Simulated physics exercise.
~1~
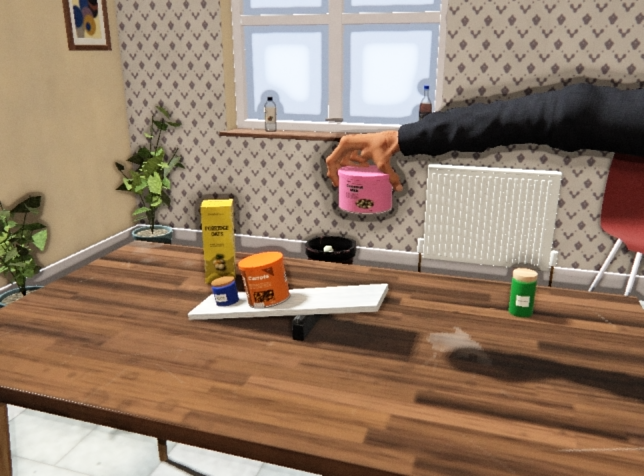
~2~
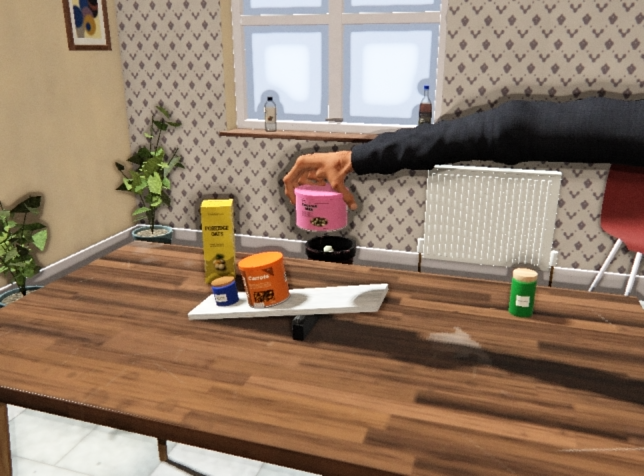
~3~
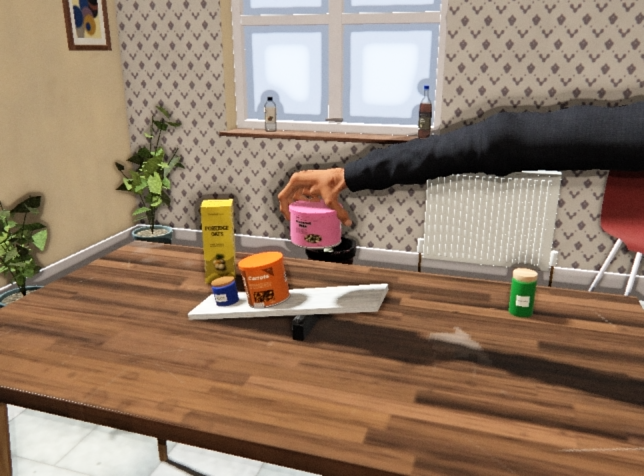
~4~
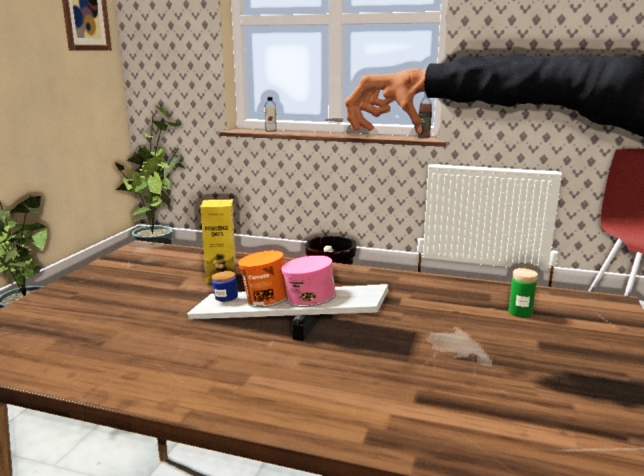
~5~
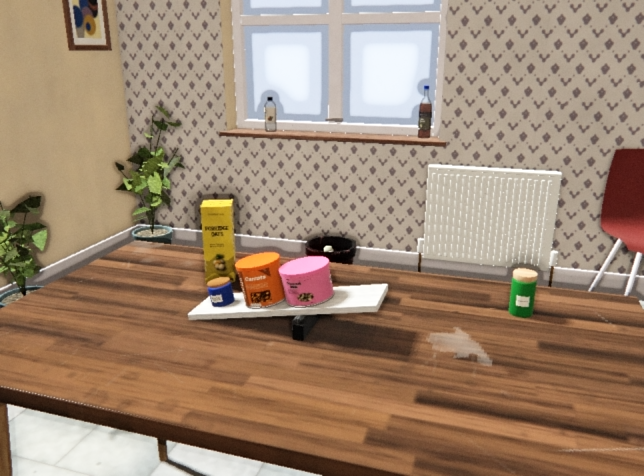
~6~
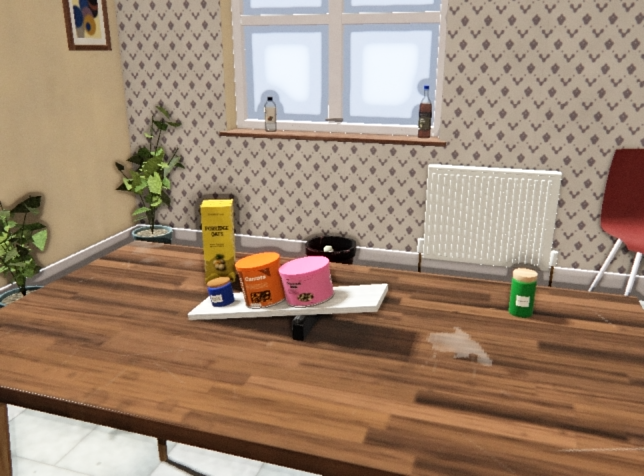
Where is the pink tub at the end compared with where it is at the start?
At the start the pink tub is held in the air by a hand, above the right part of the white plank. At the end it rests on the plank, farther left and lower, just to the right of the orange tub.
